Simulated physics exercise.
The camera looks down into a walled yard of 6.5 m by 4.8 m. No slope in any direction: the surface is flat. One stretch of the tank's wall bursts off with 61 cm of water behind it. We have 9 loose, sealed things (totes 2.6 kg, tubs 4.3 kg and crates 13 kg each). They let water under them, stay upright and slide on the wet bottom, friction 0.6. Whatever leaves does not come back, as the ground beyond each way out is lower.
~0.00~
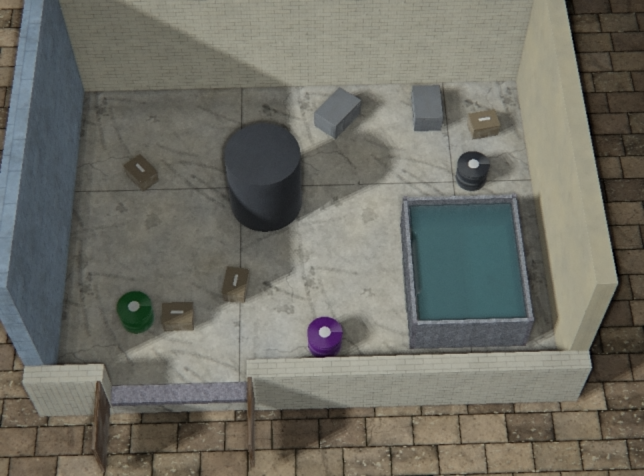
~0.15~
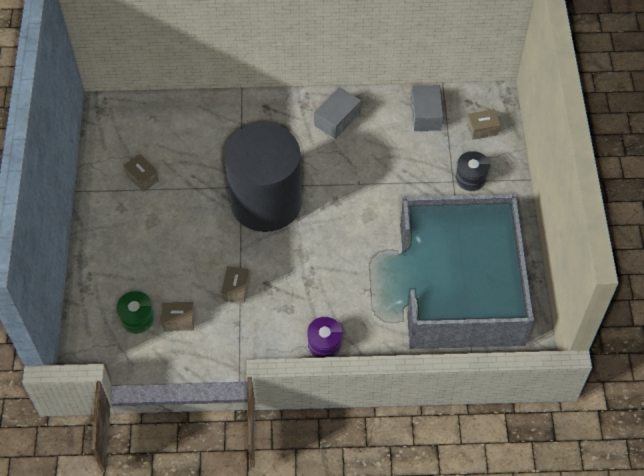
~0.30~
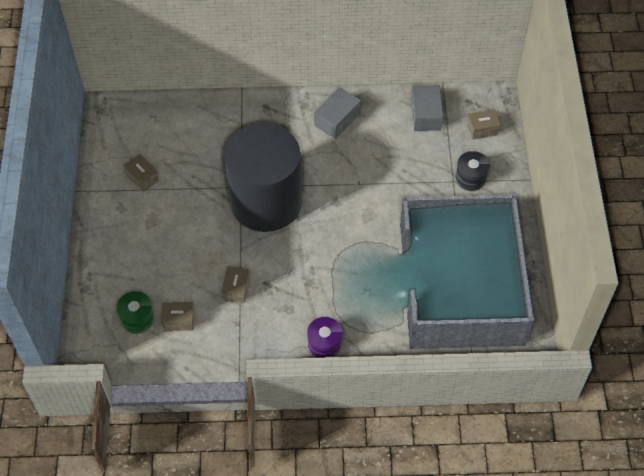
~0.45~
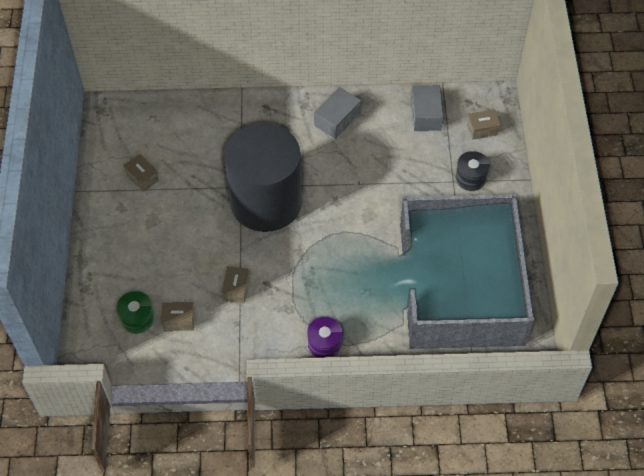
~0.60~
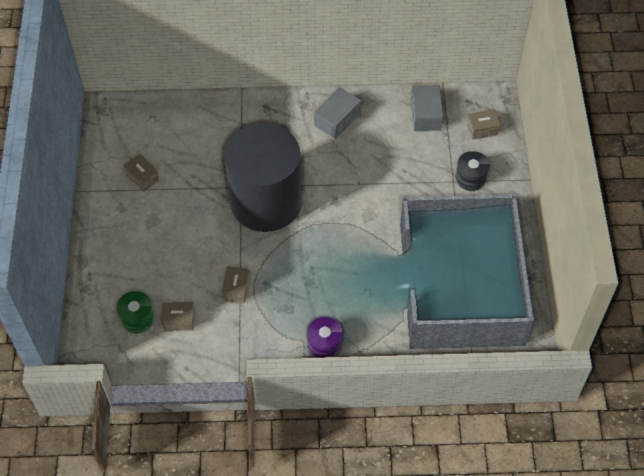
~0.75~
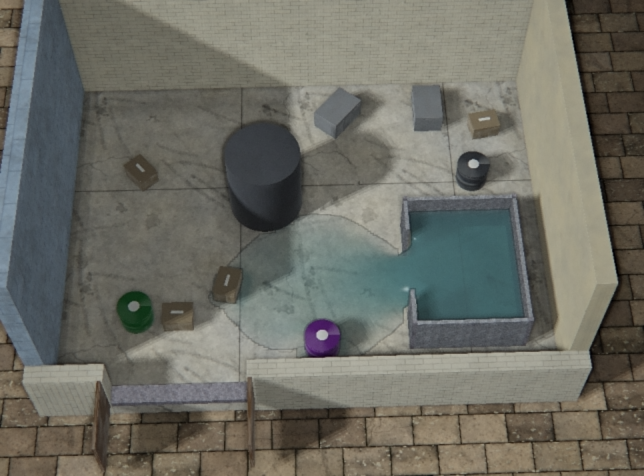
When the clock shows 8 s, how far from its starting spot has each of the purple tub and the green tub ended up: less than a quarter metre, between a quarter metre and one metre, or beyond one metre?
Result: The purple tub is likely to be swept off, the green tub is likely to be swept off.
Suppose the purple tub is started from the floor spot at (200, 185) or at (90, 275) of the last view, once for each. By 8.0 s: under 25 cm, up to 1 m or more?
Spot one - it creeps some distance; spot two - it is swept away.
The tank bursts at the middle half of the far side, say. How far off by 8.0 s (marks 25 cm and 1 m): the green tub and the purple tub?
In that case the green tub creeps a small distance while the purple tub does not really move.
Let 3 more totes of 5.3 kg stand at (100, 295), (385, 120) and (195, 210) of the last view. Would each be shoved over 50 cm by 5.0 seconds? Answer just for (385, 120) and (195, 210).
Taking them in order, they end up smaller and smaller.
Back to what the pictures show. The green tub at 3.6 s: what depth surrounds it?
The depth there is around 14 cm.
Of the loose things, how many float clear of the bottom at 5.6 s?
4.
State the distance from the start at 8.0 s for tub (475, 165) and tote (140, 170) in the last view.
In turn: 0 cm, 150 cm.
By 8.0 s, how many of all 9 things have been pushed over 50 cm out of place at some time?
Result: 5.
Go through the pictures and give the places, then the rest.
The first frame shows the purple tub at (325, 332), on the bottom; the green tub at (134, 306), on the bottom; 2.4 m2 under water; 0 of 9 have shifted.
The second frame shows the purple tub at (325, 332) rests on the ground; the green tub at (134, 306) rests on the ground; 2.9 m2 under water; 0 of 9 have shifted.
The third frame shows the purple tub at (325, 332), on the bottom; the green tub at (134, 306), on the bottom; water covers 3.5 m2; 0 of 9 have shifted.
The fourth frame shows the purple tub at (325, 332), on the bottom; the green tub at (134, 306), on the bottom; 4.4 m2 under water; 0 of 9 have shifted.
The fifth frame shows the purple tub at (325, 332) rests on the ground; the green tub at (134, 306) rests on the ground; 5.4 m2 under water; 0 of 9 have shifted.
The sixth frame shows the purple tub at (322, 335) rests on the ground, 5 cm from its start; the green tub at (134, 306), on the bottom; 6.4 m2 under water; 2 of 9 have shifted.
After 1.6 s the purple tub is near (258, 351), 0.9 m from its start, afloat; the green tub is near (99, 313), 0.5 m from its start, aground; 0 of 9 are out; 2 afloat.
After 3.6 s the purple tub is near (121, 342), 2.6 m from its start, afloat; the green tub is near (109, 292), 0.4 m from its start, afloat; 0 of 9 are out; 4 afloat.
After 5.6 s the purple tub has gone out; the green tub is near (111, 199), 1.7 m from its start, afloat; 1 of 9 are out; 4 afloat.
After 8.0 s the purple tub has gone out; the green tub is near (160, 89), 3.5 m from its start, afloat; 1 of 9 are out; 4 afloat.
